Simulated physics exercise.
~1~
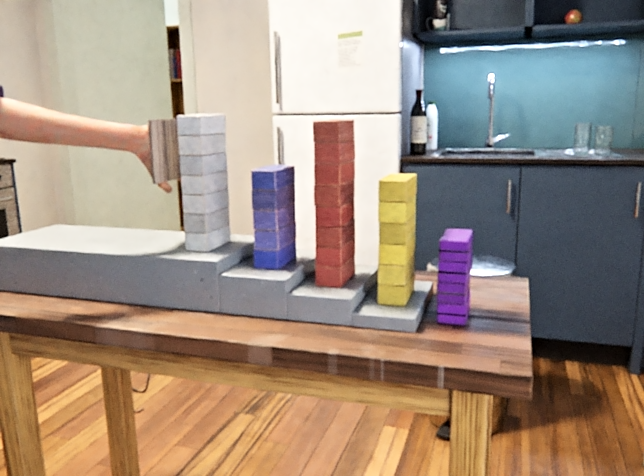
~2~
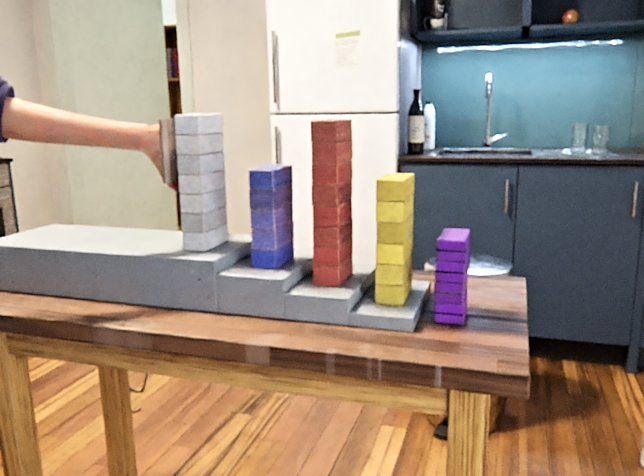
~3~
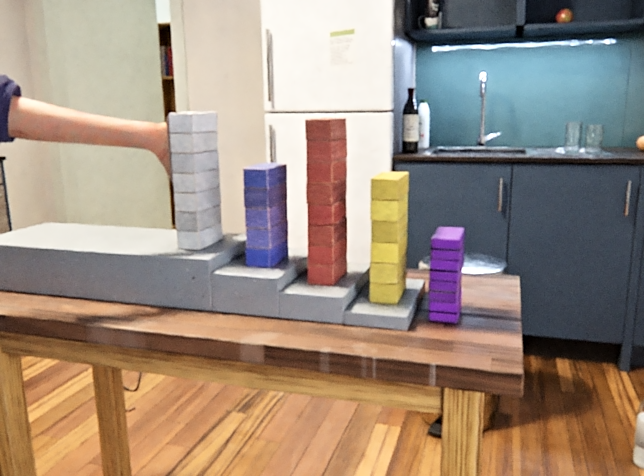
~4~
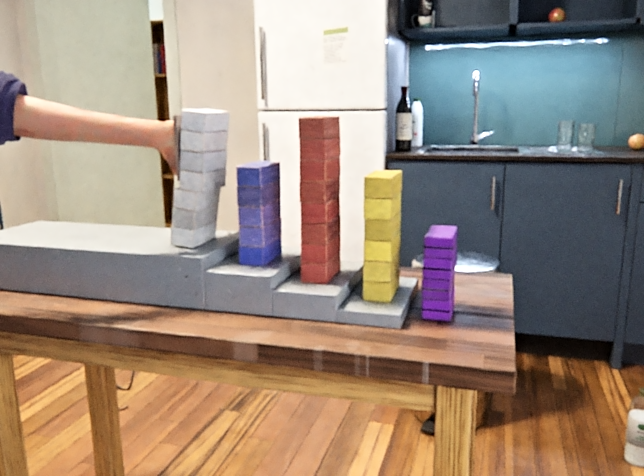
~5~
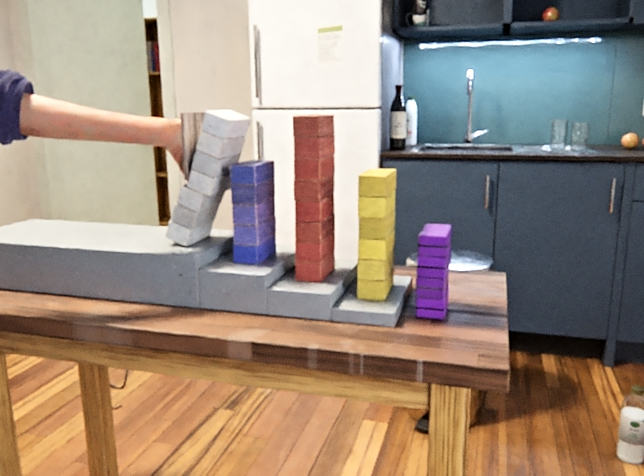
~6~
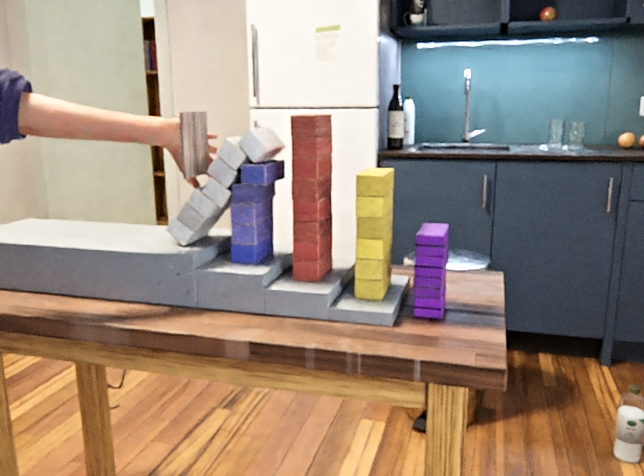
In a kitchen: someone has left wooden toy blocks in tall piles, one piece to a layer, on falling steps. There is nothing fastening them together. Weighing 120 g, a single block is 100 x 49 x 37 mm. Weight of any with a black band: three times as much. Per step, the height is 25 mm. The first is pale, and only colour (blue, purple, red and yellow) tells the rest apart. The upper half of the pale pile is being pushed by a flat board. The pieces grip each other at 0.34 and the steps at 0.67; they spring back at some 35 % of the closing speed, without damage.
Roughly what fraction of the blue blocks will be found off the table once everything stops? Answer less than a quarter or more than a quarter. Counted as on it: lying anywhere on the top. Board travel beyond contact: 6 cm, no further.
Roughly under a quarter.
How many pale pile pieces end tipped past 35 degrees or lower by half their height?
The answer is 7 of the pale ones.
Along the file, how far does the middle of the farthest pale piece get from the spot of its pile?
Distance along: Near 30 cm.
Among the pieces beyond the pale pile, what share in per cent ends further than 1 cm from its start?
Displaced: 90 %.
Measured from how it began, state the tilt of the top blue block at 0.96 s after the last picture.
At that moment, roughly 60 degrees.
Then, 0.20 s later than the last frame, 7 of the pale pile down; none of the 5 blue blocks off the table (0 of 23 in all colours); top blue block tilted 14°, 15 mm lower; top red block tilted 6°.
Then, 0.52 s later than the last frame, 7 of the pale pile down; none of the 5 blue blocks off the table (0 of 23 in all colours); top blue block tilted 21°, 8 cm lower; top yellow block tilted 29°, 23 mm lower.
Then, 0.96 s later than the last frame, 7 of the pale pile down; none of the 5 blue blocks off the table (3 of 23 in all colours); top blue block tilted 56°, 11 cm lower; top red block on its side.
Then, 1.38 s later than the last frame, 7 of the pale pile down; none of the 5 blue blocks off the table (9 of 23 in all colours); top blue block tilted 56°, 11 cm lower; top yellow block upside down.
When it is over, 7 of the pale pile down; none of the 5 blue blocks off the table (9 of 23 in all colours); top blue block tilted 56°, 11 cm lower; top yellow block upside down. That is 0 per cent. In pixels of the last frame, middles, top blue block near (358, 234).
